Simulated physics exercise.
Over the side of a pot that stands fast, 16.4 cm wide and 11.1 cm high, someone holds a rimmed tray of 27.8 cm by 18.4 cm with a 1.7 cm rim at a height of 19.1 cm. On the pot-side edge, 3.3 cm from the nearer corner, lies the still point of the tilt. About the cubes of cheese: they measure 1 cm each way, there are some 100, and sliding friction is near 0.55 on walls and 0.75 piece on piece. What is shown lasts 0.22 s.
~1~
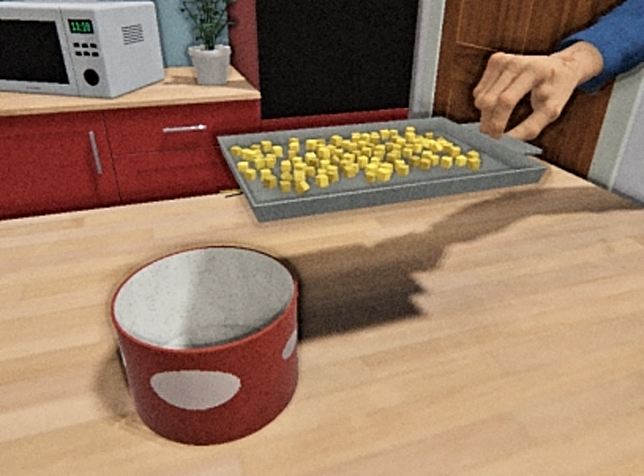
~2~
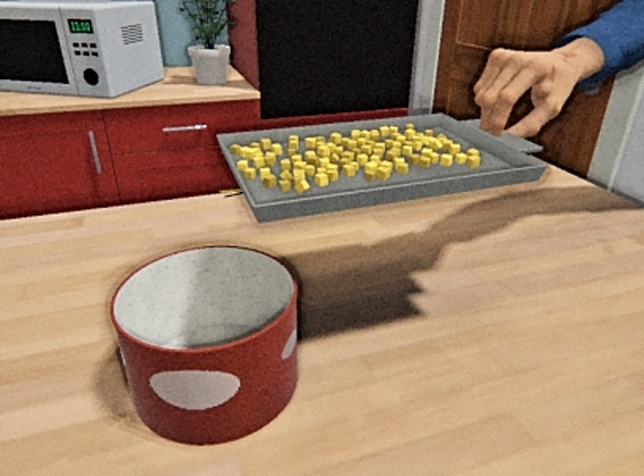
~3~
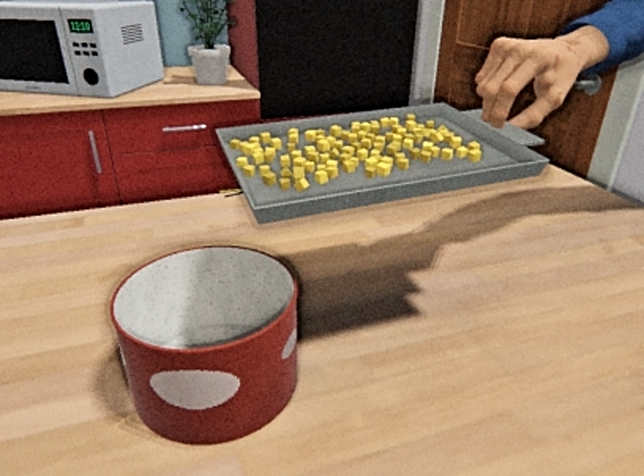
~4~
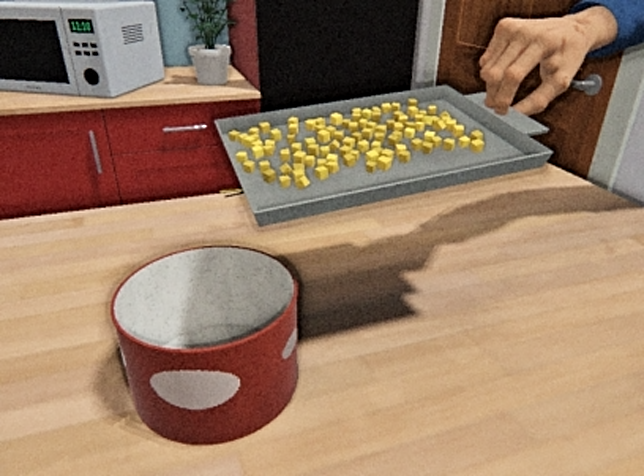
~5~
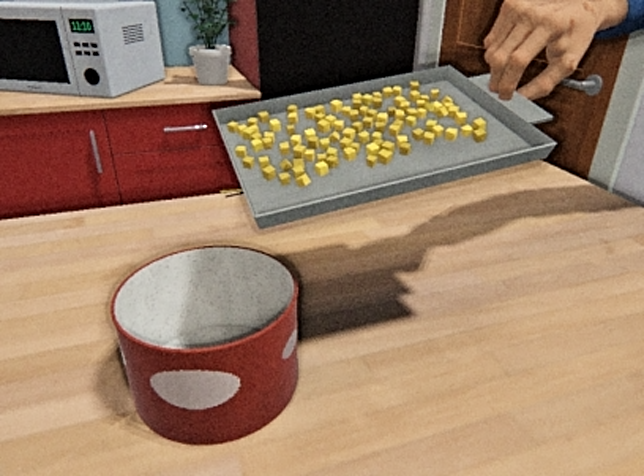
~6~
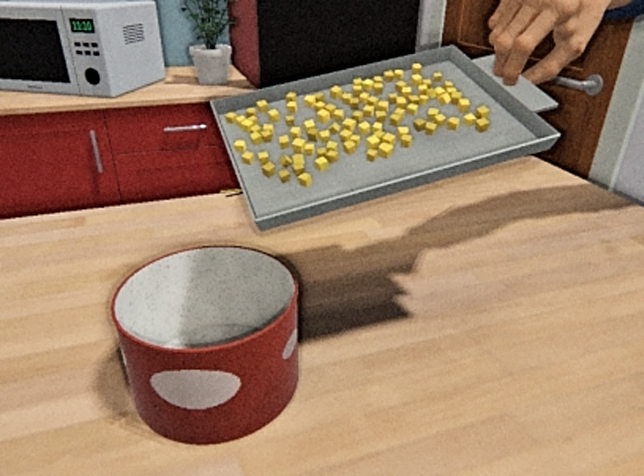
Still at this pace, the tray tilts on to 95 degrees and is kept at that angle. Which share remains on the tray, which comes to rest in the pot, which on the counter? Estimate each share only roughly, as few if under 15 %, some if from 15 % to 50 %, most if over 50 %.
Roughly: Left on the tray few, pot some, counter most.
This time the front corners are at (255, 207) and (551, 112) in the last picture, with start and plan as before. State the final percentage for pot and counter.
That works out as pot 85 and counter 10.
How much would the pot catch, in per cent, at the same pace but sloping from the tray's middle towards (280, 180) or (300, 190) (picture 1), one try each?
Roughly 65 per cent on the first try and 80 per cent on the second.
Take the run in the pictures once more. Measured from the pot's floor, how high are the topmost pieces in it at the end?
Some 1.0 cm.
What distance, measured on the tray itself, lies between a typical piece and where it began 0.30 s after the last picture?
About 5 cm.
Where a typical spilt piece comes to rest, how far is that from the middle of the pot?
16 cm.
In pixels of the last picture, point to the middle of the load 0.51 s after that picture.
At that moment the load's centre is around (295, 249).
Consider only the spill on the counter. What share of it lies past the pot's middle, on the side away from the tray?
Roughly 40 per cent.
Then, 0.30 s after the last picture, tilt 56 degrees; the tray holds 100 %, the pot 0 %.
Then, 0.51 s after the last picture, tilt 81 degrees; the tray holds 45 %, the pot 5 %.
Then, 0.83 s after the last picture, tilt 95 degrees; the tray holds 5 %, the pot 30 %.
In the end, tray 0 %, pot 35 %, counter 65 %.
